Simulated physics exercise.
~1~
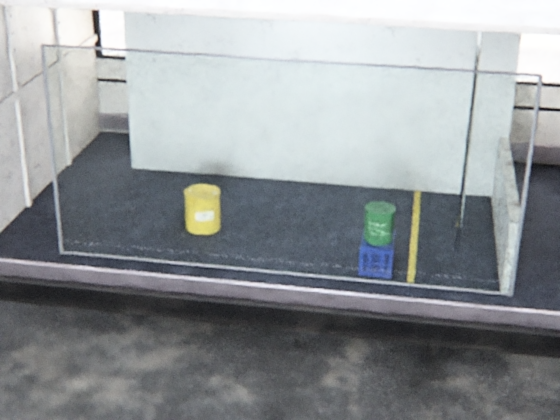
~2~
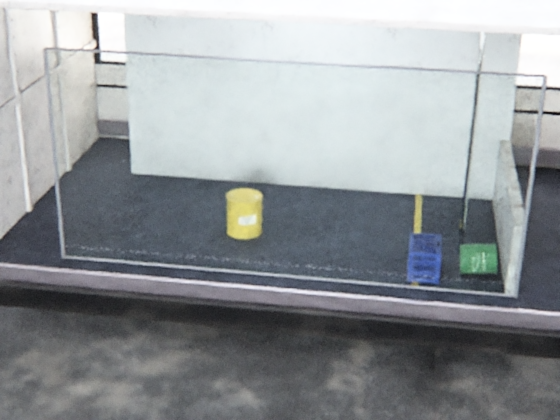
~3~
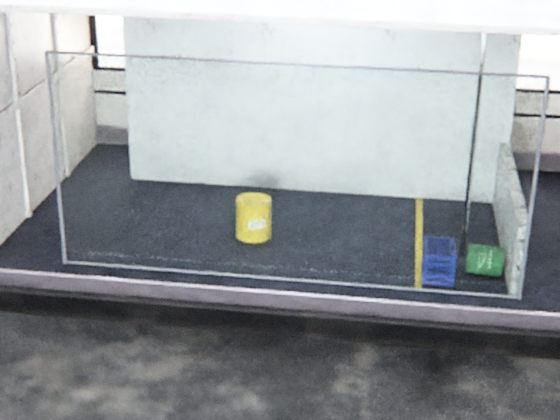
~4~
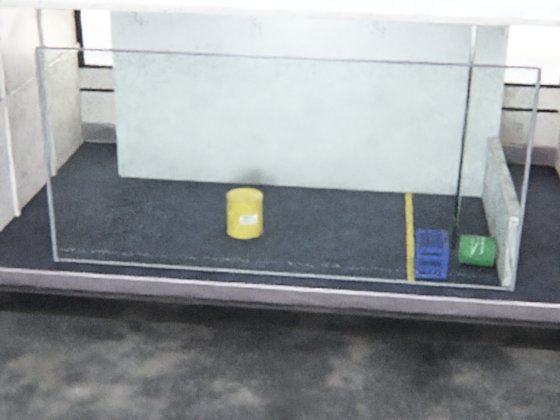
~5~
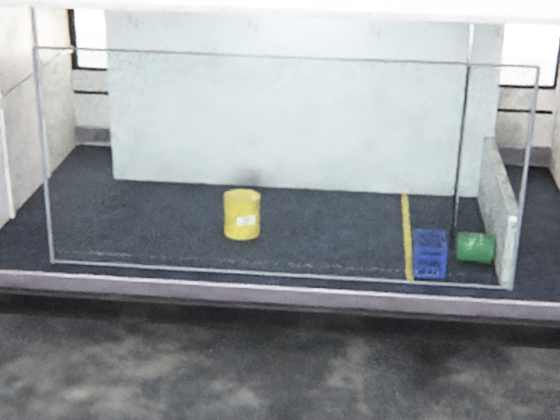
Green bucket and blue crate sliding right past a yellow line, the bucket toppling, while a yellow drum stops short of it.
